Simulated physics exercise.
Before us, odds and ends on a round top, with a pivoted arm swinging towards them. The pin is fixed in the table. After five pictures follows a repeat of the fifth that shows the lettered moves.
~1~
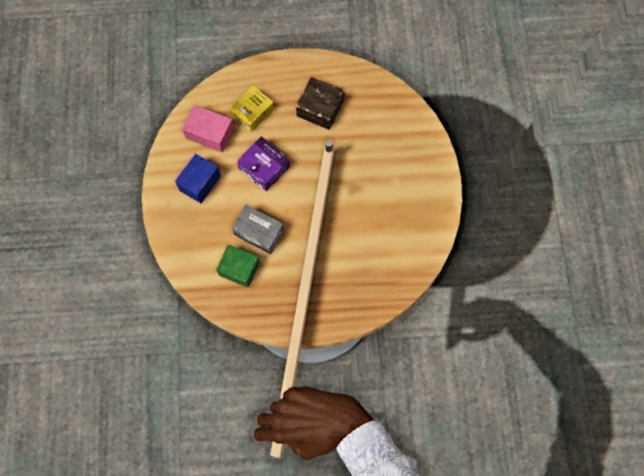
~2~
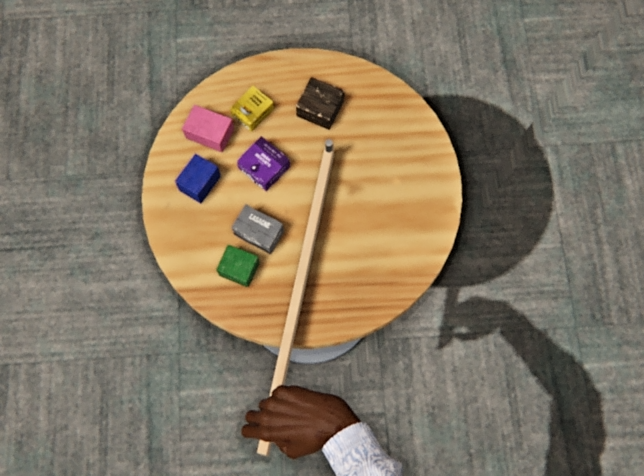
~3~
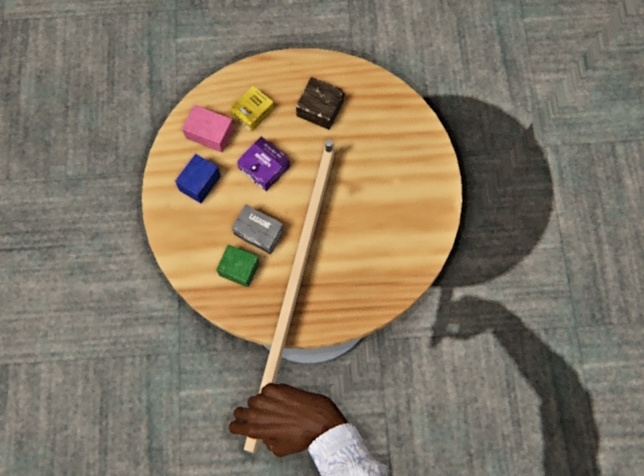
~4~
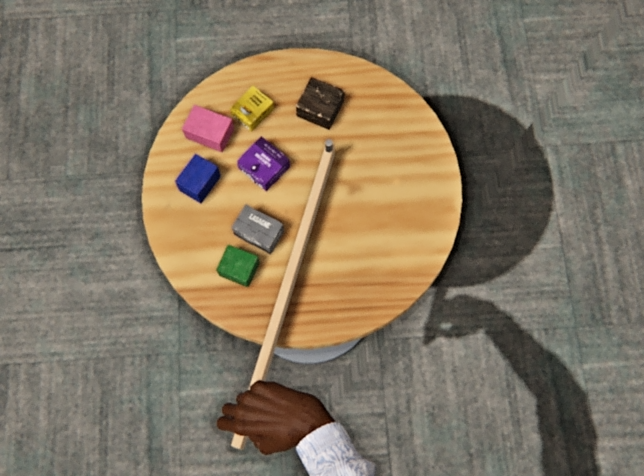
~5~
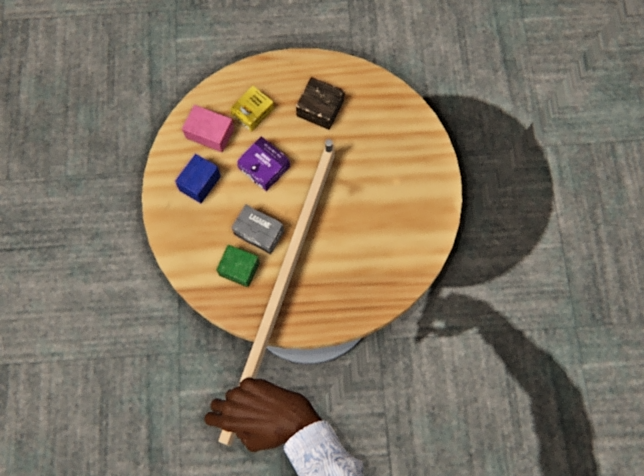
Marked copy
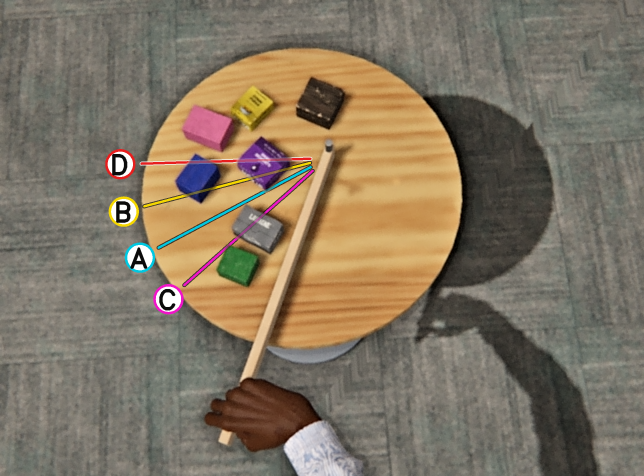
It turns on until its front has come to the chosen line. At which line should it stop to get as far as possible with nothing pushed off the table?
At D, and not beyond.
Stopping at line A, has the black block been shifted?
By then, no.
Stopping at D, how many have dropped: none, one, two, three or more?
The count is none.
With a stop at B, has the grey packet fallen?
No.
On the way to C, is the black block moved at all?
No.
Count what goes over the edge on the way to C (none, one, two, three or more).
By then, none.
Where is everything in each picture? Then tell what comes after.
In the first frame, arm (312, 243); black block (320, 103); green block (238, 266).
In the second frame, arm (309, 242); blue block (198, 179).
In the third frame, arm (305, 242); yellow packet (252, 109).
In the fourth frame, arm (301, 240); pink block (209, 129).
In the fifth frame, arm (297, 239); green block (238, 266); blue block (198, 179); grey packet (258, 230).
On the marked copy, A at (236, 207); B at (228, 185); C at (250, 227); D at (226, 161).
Taking D. A third of the way, arm (258, 217); green block (213, 241); grey packet (238, 209).
Two thirds of the way, arm (234, 182); blue block (183, 150); pink block (209, 125).
When it is over, arm (229, 152); blue block (181, 111); pink block (213, 95); nothing has fallen.
As for the rest, A is safe but short; B is safe but short; C is safe but short.
